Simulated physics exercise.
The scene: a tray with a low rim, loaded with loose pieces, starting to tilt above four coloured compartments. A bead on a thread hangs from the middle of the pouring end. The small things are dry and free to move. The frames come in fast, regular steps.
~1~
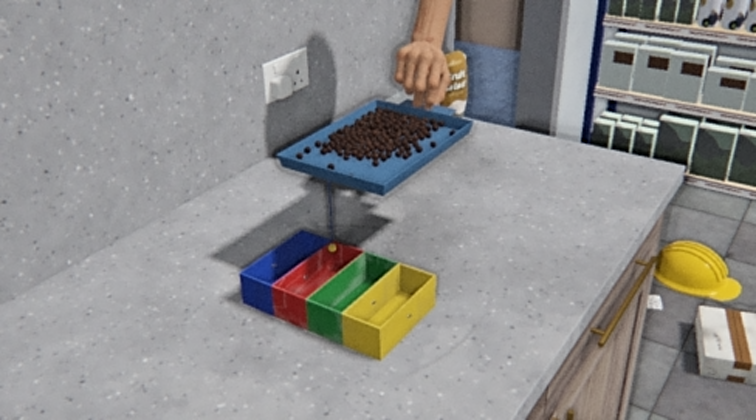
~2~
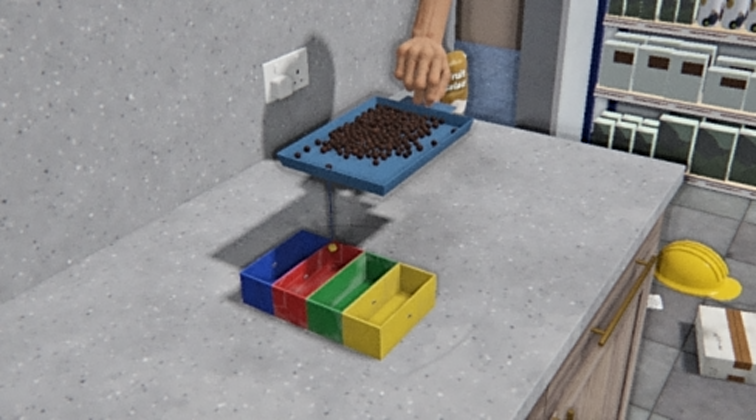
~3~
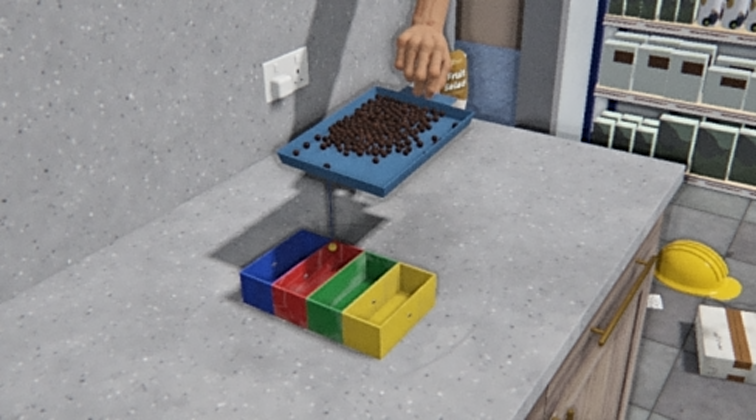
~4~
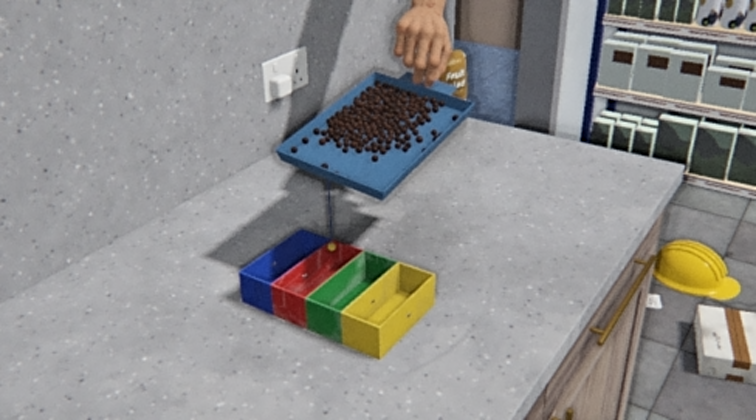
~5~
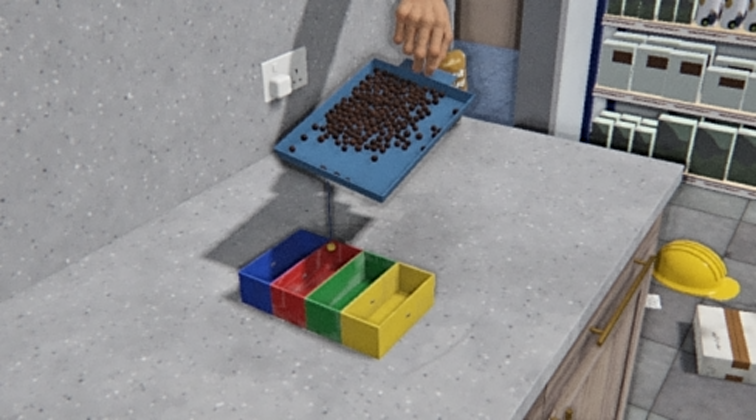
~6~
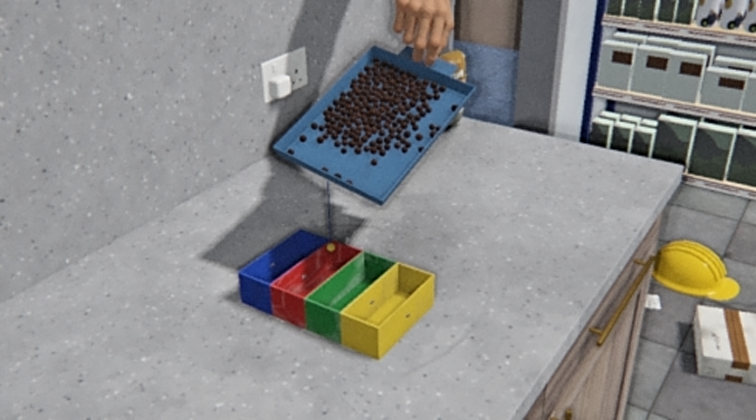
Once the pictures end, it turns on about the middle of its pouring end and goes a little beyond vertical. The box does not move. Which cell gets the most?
The yellow cell gets the most.
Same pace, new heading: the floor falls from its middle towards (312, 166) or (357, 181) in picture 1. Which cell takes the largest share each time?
The first try: The cell in blue. The second: Green.
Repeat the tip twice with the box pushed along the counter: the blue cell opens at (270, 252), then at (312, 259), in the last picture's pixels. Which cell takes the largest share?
The first try: The yellow one. The second: The cell in green.
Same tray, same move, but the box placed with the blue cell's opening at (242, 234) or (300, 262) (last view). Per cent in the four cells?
Roughly 0 per cent, and 100 per cent.
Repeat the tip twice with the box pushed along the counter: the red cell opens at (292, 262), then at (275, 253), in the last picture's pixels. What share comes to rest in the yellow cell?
About 60 and 10 per cent.
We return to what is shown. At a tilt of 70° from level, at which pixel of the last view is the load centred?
Close to (371, 217).
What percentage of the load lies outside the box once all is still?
Some 0 per cent.
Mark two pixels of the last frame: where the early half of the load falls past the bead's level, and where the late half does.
At about (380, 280), then at (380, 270).
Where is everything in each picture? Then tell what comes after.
Corners of the pouring end (282, 154) and (383, 183), level; middle of the load (383, 136), chocolate balls; bead on its thread (332, 248); blue cell (257, 291); red cell (290, 305); green cell (325, 319); yellow cell (362, 334), in the first frame.
Corners of the pouring end (282, 153) and (383, 183), level; middle of the load (383, 133), in the second frame.
Corners of the pouring end (281, 151) and (383, 185), tipped barely, lowest at the right corner; middle of the load (383, 128), in the third frame.
Corners of the pouring end (280, 149) and (382, 189), tipped a little, lowest at the right corner; middle of the load (382, 120), in the fourth frame.
Corners of the pouring end (279, 147) and (382, 193), tipped clearly, lowest at the right corner; middle of the load (382, 114), about a tenth on the move, in the fifth frame.
Corners of the pouring end (278, 146) and (381, 197), tipped clearly, lowest at the right corner; middle of the load (382, 110), almost all on the move; blue cell (256, 291); red cell (288, 304); green cell (323, 318); yellow cell (360, 333), in the sixth frame.
Just after the last frame, tray tipped steeply; roughly half on the tray; roughly a quarter in the yellow cell; about a tenth in the green cell; roughly a quarter falling or outside the box.
A moment on, tray tipped past a quarter turn; just a few on the tray; roughly half in the yellow cell; roughly a third in the green cell; about a tenth falling or outside the box.
Further on, tray tipped past a quarter turn; roughly half in the yellow cell; roughly a third in the green cell; about a tenth falling or outside the box.
When it is over, tray tipped past a quarter turn; roughly half in the yellow cell; roughly a third in the green cell; not one in the red cell; not one in the blue cell; about a tenth outside the box.
